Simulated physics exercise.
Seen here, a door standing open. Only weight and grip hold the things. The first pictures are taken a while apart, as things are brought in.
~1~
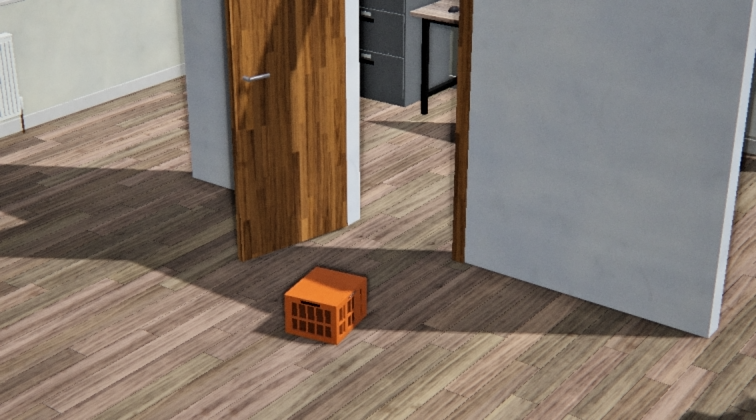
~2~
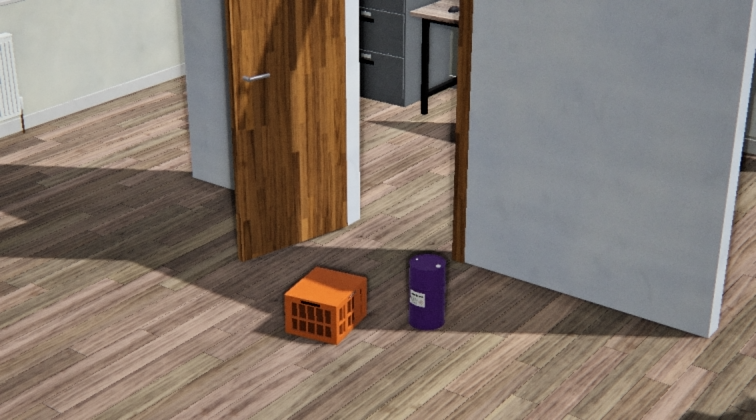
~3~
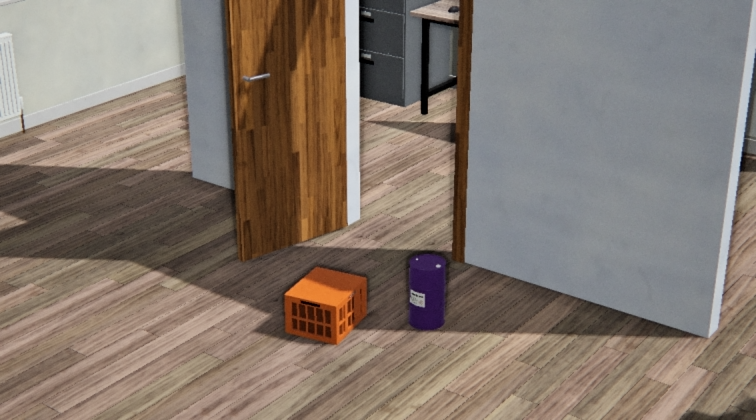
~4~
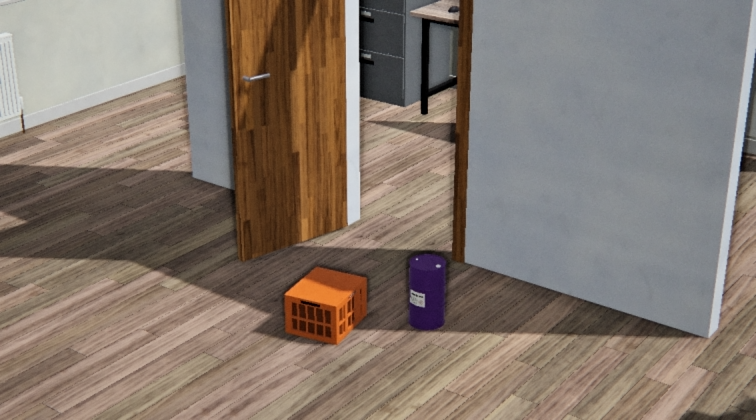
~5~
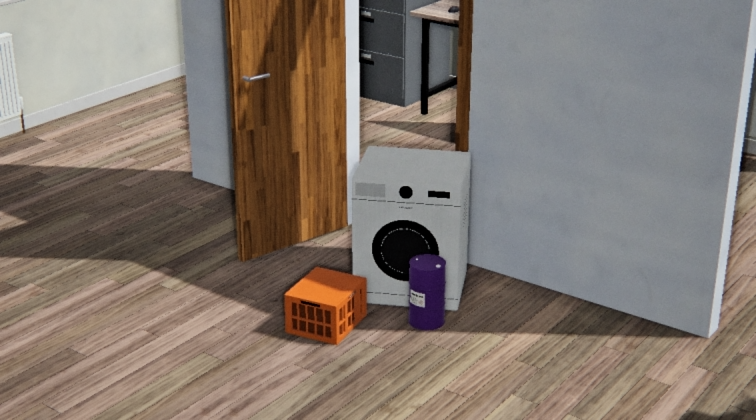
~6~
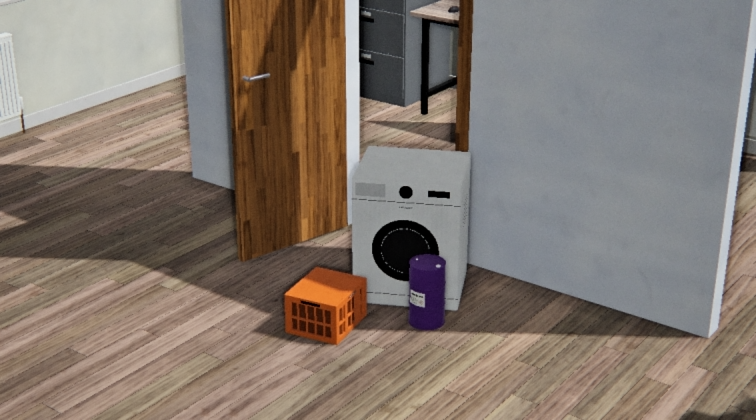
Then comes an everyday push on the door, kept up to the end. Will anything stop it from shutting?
As it turns out, it jams.
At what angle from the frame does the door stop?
Some 50° open.
Then, 0.60 s on from there, door at 83°.
Then, 0.90 s on from there, door at 65°.
In the end, door at 48°; all 3 unmoved. At the end, from the last picture's camera, white appliance near (412, 227).
